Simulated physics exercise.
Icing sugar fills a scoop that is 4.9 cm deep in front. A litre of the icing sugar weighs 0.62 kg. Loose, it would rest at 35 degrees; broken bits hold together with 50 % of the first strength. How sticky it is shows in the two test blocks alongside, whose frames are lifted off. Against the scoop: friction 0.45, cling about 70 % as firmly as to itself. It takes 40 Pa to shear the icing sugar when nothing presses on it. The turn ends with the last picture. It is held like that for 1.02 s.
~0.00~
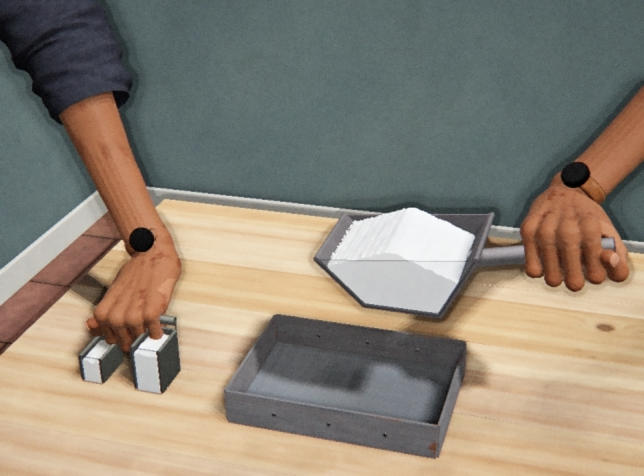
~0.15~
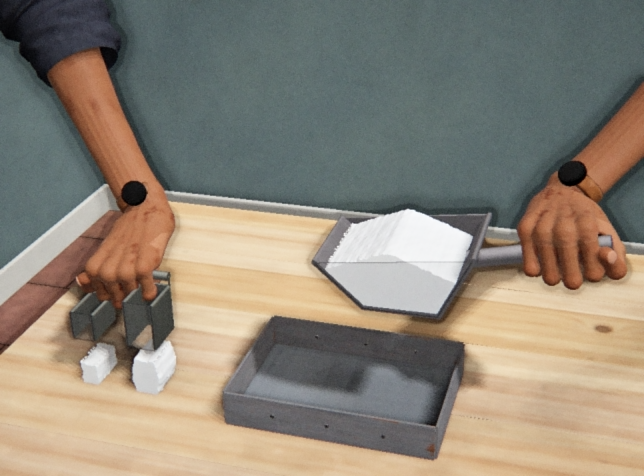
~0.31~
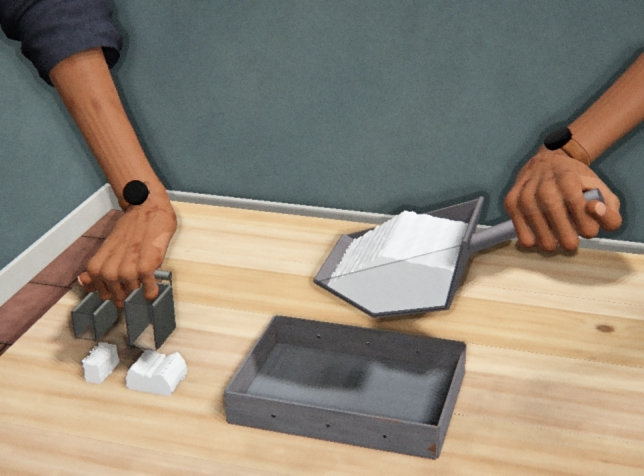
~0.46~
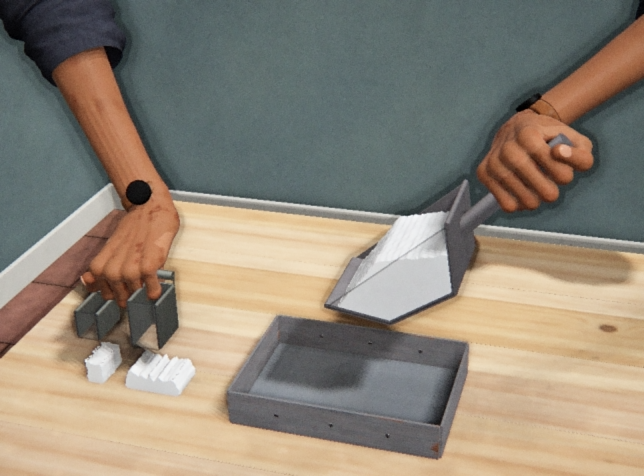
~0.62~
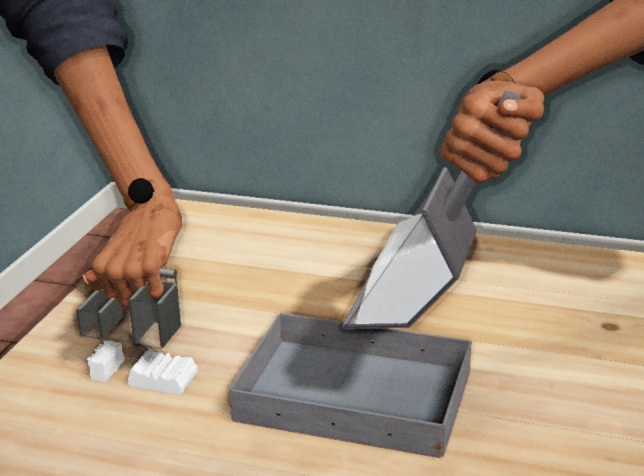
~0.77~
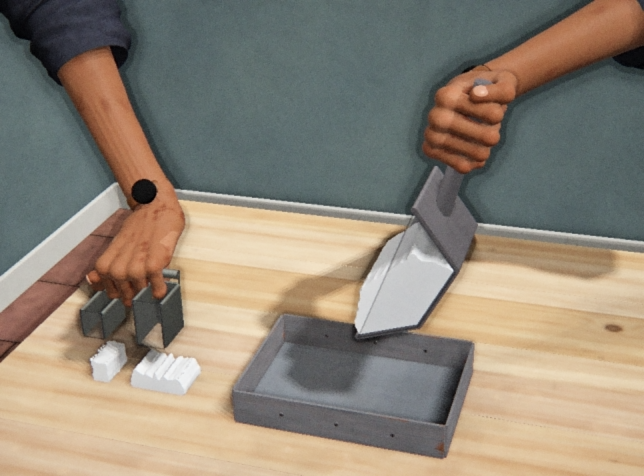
On a pale wooden tabletop against a green wall, a left hand lifts two small molds off white powder blocks, and the larger block slumps lower. The right hand then raises a scoop heaped with white powder by its handle, tilting it steeply lip-down over an empty gray tray.
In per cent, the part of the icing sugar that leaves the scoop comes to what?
Close to 53 per cent.
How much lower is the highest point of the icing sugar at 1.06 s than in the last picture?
Some 1.5 cm.
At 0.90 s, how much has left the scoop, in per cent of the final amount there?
Some 30 per cent.
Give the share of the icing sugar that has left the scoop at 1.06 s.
Some 45 per cent.
After 0.90 s, the scoop is at 62 degrees and 14 % has left it.
After 1.06 s, the scoop is at 62 degrees and 47 % has left it.
After 1.22 s, the scoop is at 62 degrees and 52 % has left it.
After 1.38 s, the scoop is at 62 degrees and 53 % has left it.
After 1.54 s, at the end, the scoop is at 62 degrees and 53 % has left it.
